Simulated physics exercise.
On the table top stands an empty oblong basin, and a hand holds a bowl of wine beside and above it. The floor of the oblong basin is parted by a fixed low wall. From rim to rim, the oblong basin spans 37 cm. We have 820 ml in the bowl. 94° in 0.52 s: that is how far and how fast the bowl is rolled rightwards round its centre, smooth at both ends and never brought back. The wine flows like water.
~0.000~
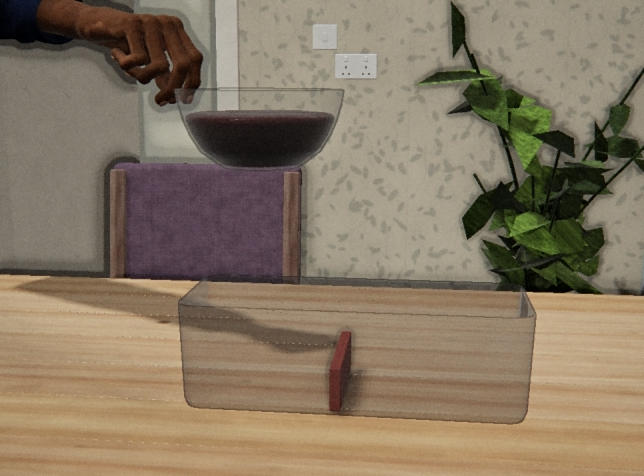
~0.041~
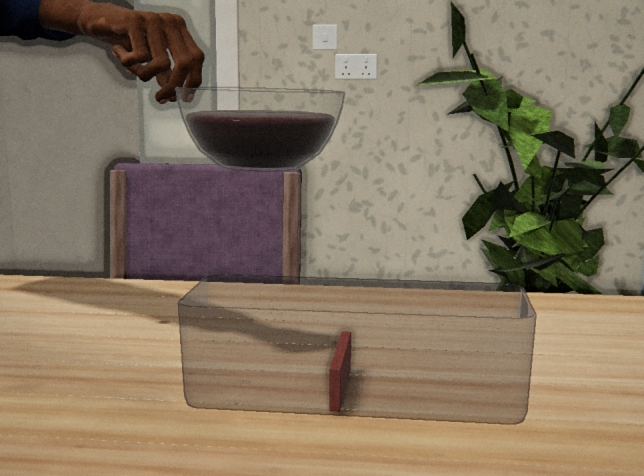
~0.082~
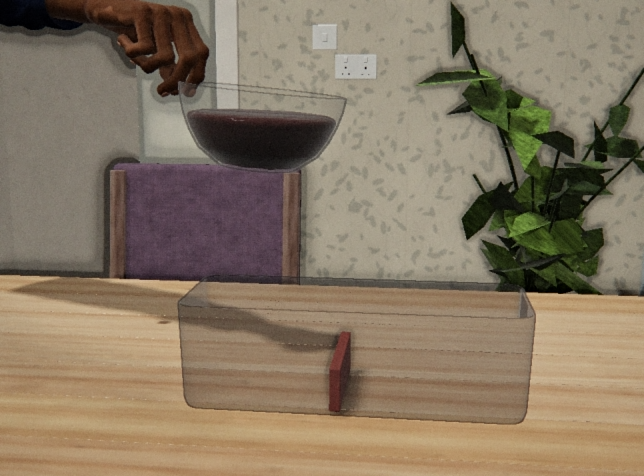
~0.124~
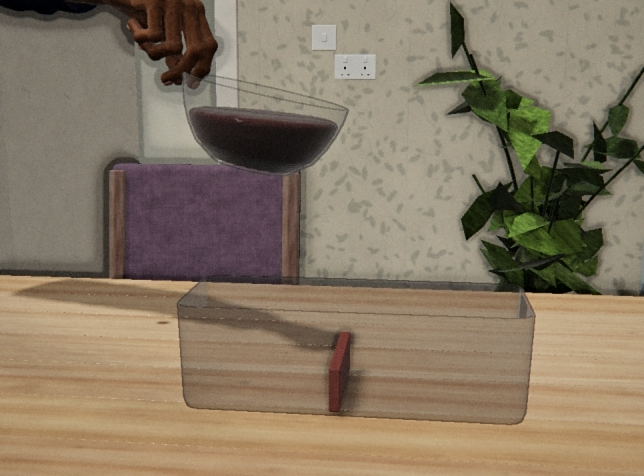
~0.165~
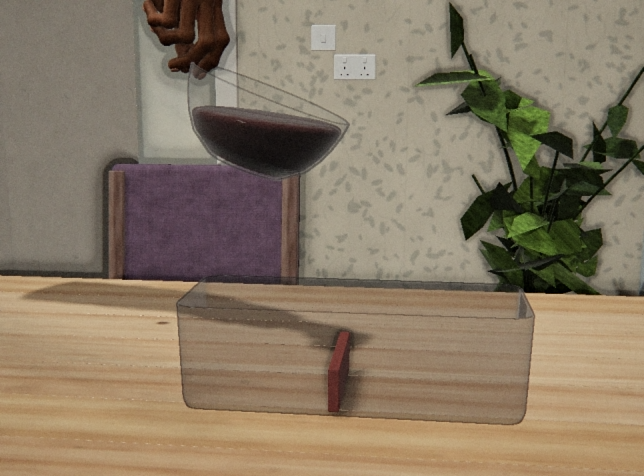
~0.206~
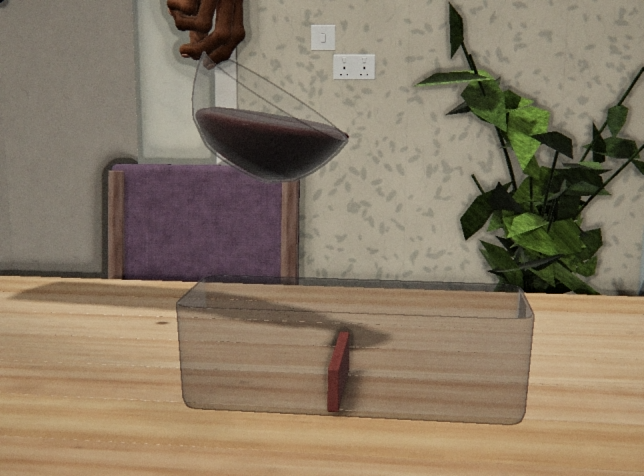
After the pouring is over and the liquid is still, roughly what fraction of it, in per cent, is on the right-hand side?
Roughly 83 out of 100 parts.
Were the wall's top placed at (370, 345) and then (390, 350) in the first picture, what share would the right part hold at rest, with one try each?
First 65, then 45 per cent.
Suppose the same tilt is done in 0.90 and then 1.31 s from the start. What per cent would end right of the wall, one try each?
Respectively about 90 and 95 percent.
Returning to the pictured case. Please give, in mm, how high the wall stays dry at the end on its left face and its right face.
It's around 42 mm on the left side and around 22 mm on the right side.
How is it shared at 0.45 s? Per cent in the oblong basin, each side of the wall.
About 0 % left, 18 % right.
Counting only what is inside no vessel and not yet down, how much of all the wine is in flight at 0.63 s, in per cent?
Something like 10 per cent of the total.
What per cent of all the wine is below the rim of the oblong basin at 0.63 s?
About 86 %.
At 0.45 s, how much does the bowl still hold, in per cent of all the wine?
I'd put it near 20 percent.
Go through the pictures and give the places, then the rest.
Tilt 0°; pouring edge (343, 92); surface from (188, 114) to (336, 116); the oblong basin's rim runs from (193, 290) to (529, 302); the wall's top is at (341, 350), in the first frame.
Tilt 1°; pouring edge (343, 94); surface from (189, 114) to (336, 117), in the second frame.
Tilt 6°; pouring edge (345, 101); surface from (190, 111) to (337, 119), in the third frame.
Tilt 13°; pouring edge (347, 112); surface from (193, 109) to (339, 123), in the fourth frame.
Tilt 21°; pouring edge (348, 126); surface from (196, 108) to (342, 128), in the fifth frame.
Tilt 32°; pouring edge (346, 143); surface from (200, 110) to (347, 134), in the sixth frame.
Then, 0.45 s in, the tilt is 90° and 21 per cent is still to pour, 0 is left of the wall and 17 right of it.
Then, 0.63 s in, the tilt is 94° and 2 per cent is still to pour, 7 is left of the wall and 80 right of it.
Then, 0.82 s in, the tilt is 94° and 0 per cent is still to pour, 11 is left of the wall and 77 right of it.
Then, 1.02 s in, the tilt is 94° and 0 per cent is still to pour, 13 is left of the wall and 83 right of it.
Finally, 13 per cent lies left of the wall, 83 right of it and 4 outside.
